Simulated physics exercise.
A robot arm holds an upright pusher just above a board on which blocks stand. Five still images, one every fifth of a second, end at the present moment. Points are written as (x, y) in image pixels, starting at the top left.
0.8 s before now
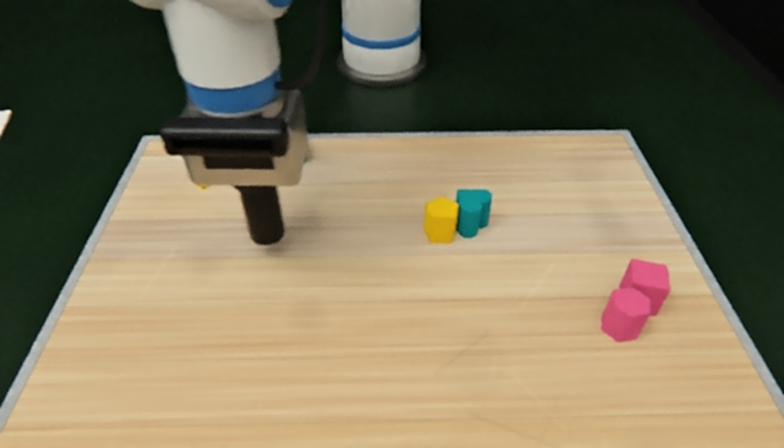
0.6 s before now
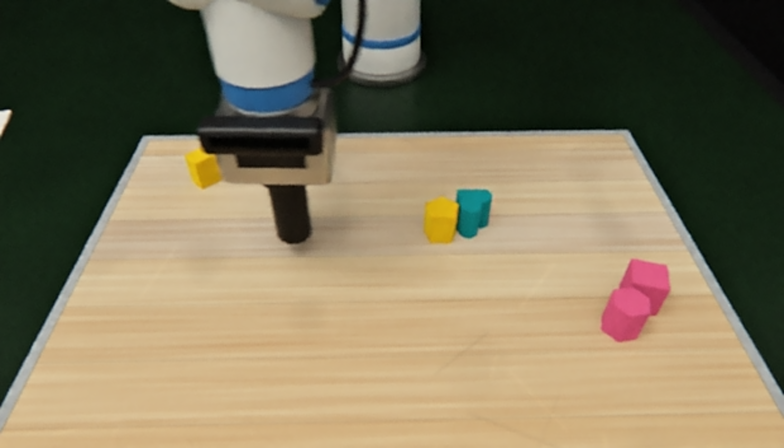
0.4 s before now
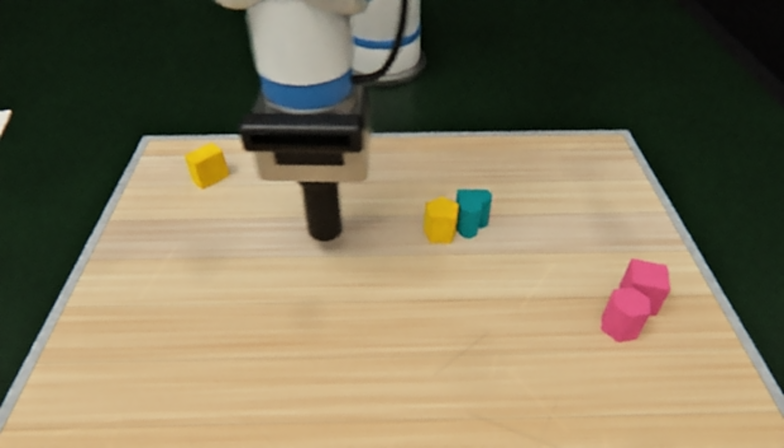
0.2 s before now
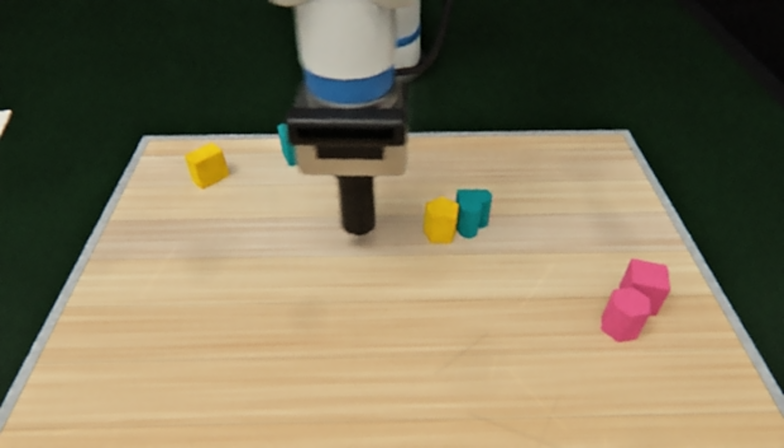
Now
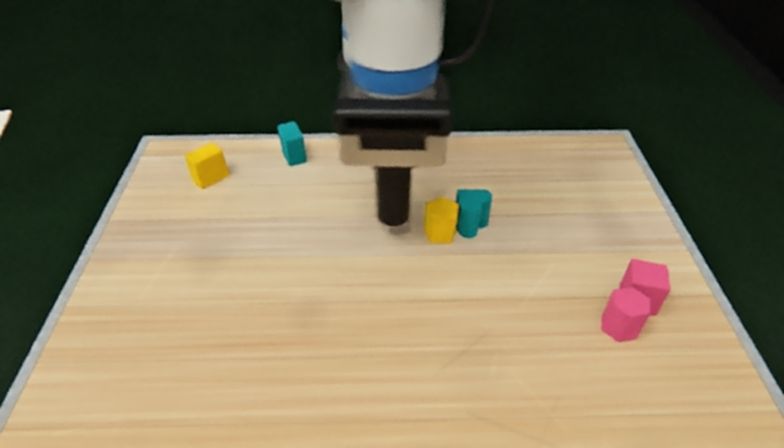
A robot arm moving its black pusher rightward above a wooden board, revealing yellow and turquoise blocks behind it, other blocks staying still.
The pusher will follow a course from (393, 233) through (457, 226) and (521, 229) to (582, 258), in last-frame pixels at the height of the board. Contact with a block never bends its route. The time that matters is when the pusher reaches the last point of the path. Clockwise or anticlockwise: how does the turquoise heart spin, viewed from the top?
It spins against the clock.
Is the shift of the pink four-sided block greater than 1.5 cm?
No
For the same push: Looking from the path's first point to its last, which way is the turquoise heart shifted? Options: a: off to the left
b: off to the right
I choose a.
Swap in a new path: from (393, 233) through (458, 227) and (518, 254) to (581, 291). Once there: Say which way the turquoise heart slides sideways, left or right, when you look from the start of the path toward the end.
Well, taking the path from its start to its end as straight ahead, the turquoise heart moves to the left.
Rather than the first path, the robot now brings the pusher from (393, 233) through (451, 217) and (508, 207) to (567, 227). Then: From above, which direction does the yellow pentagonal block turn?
From overhead, clockwise.
What follows on the original path. One third of the way, pusher at (460, 208); yellow pentagonal block at (491, 209), turned 45° clockwise; turquoise heart at (515, 197), turned 30° anticlockwise.
Two thirds of the way, pusher at (525, 211); yellow pentagonal block at (540, 226); turquoise heart at (559, 194), turned 70° anticlockwise.
At the end, pusher at (588, 240); yellow pentagonal block at (557, 240), turned 235° clockwise; turquoise heart at (573, 197), turned 135° anticlockwise; pink four-sided block still.
